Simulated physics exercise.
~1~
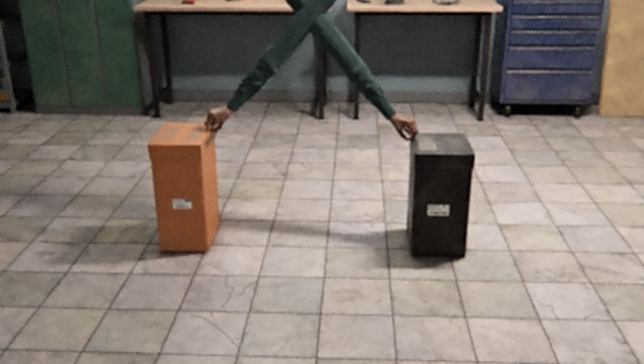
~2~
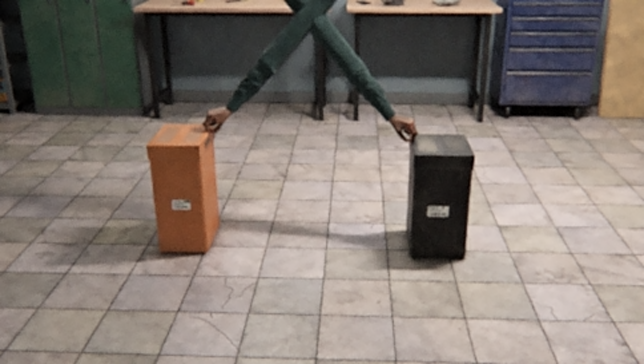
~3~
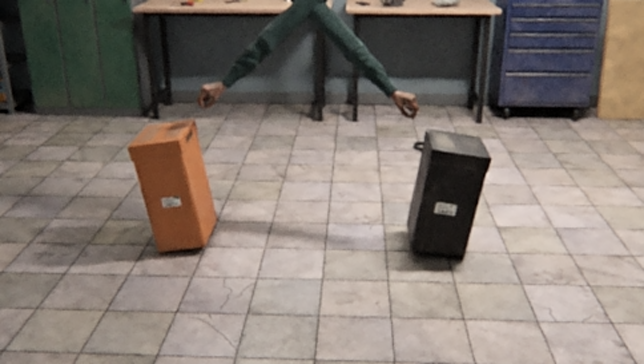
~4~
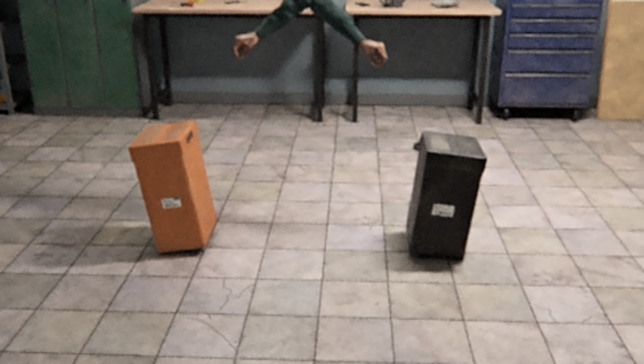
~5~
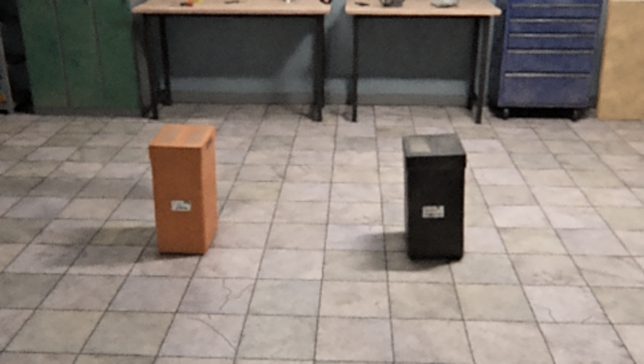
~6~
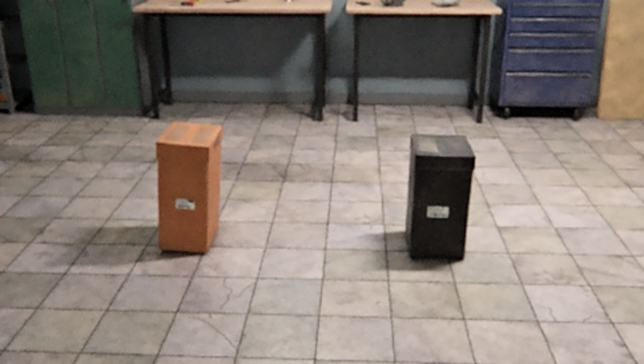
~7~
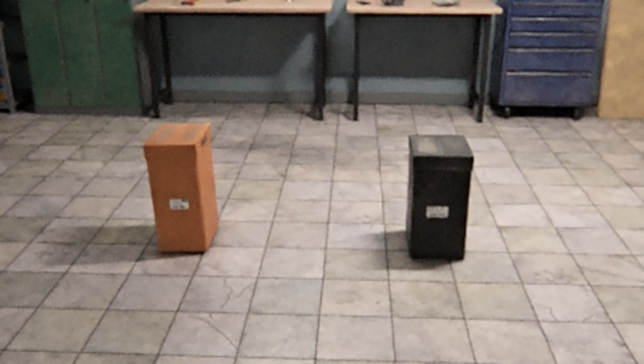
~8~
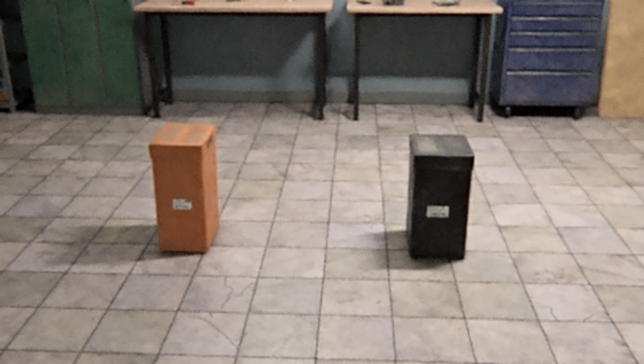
In a workshop, two hands tip an orange and a black box, which rock back upright.
